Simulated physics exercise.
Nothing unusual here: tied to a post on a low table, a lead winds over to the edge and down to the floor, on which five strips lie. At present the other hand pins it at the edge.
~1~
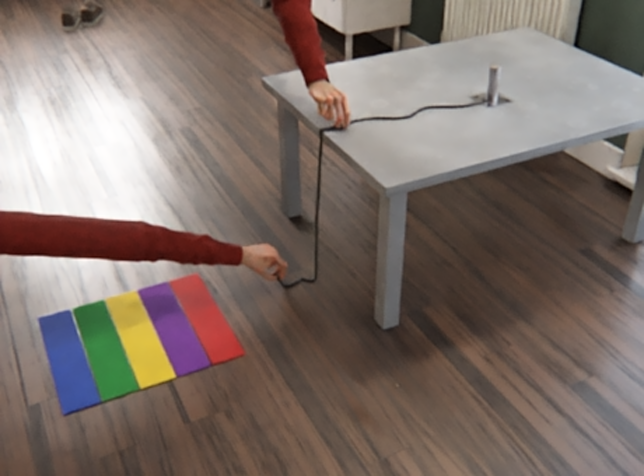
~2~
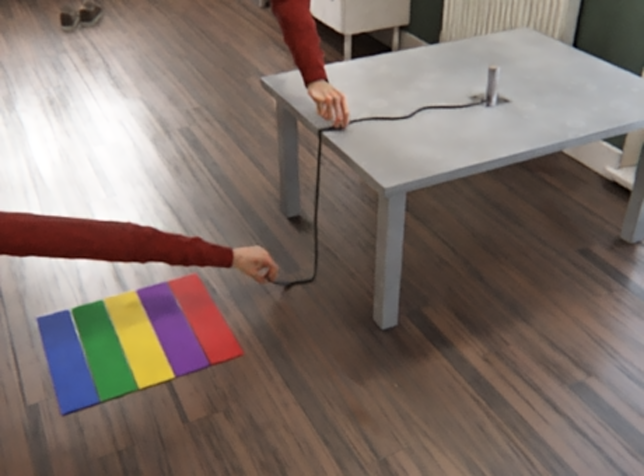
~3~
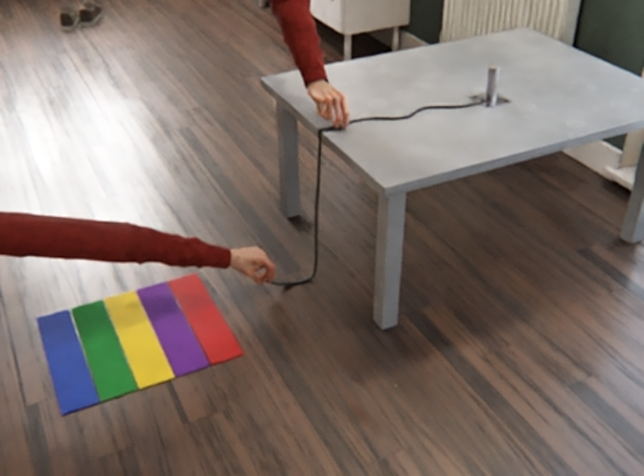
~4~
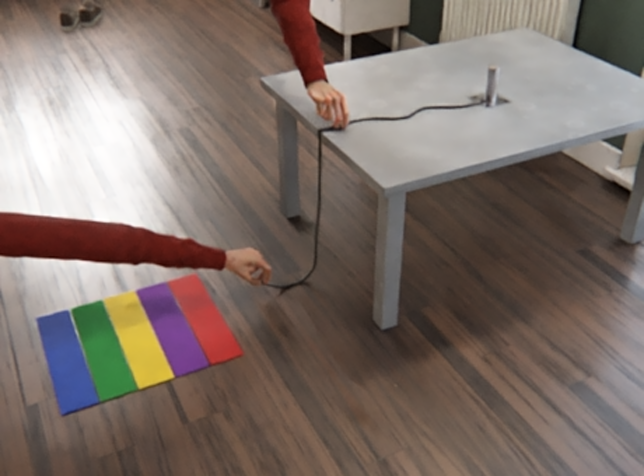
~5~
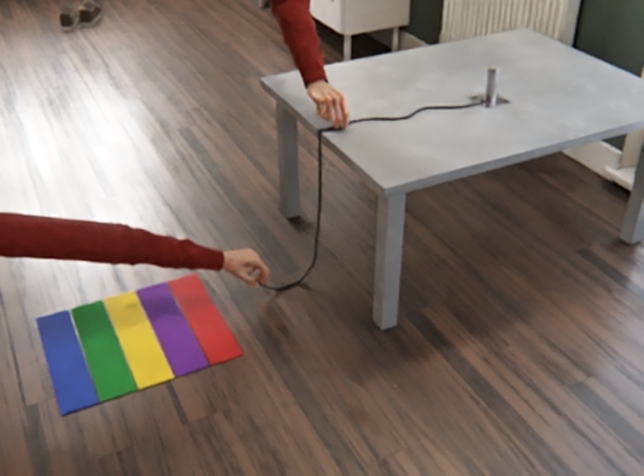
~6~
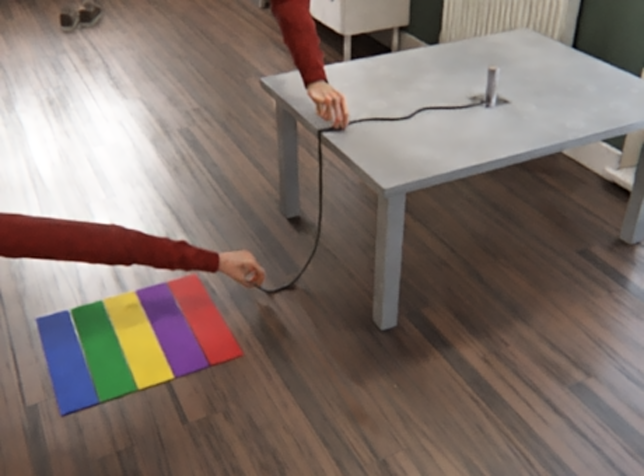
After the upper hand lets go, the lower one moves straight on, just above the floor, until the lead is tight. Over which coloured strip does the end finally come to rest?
Over the purple strip.
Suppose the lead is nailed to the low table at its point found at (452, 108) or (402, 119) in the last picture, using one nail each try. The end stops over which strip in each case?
First try purple, second try purple.
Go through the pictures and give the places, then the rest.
In the first frame, end (278, 278); red (220, 343); purple (186, 354); yellow (151, 365); green (115, 377); blue (76, 389).
In the second frame, end (269, 280); lead through (460, 107) (409, 116) (345, 124) (318, 166) (316, 221) (315, 275).
In the third frame, end (267, 281).
In the fourth frame, end (262, 282); lead through (460, 107) (409, 116) (345, 124) (320, 166) (318, 221) (308, 274).
In the fifth frame, end (260, 283).
In the sixth frame, end (256, 285); lead through (460, 108) (409, 117) (345, 125) (321, 166) (320, 221) (300, 275).
Early on, end near (231, 292); short of the strips.
Midway, end near (190, 304); over red.
At the end of the slack, end near (164, 312); over purple. Over purple.
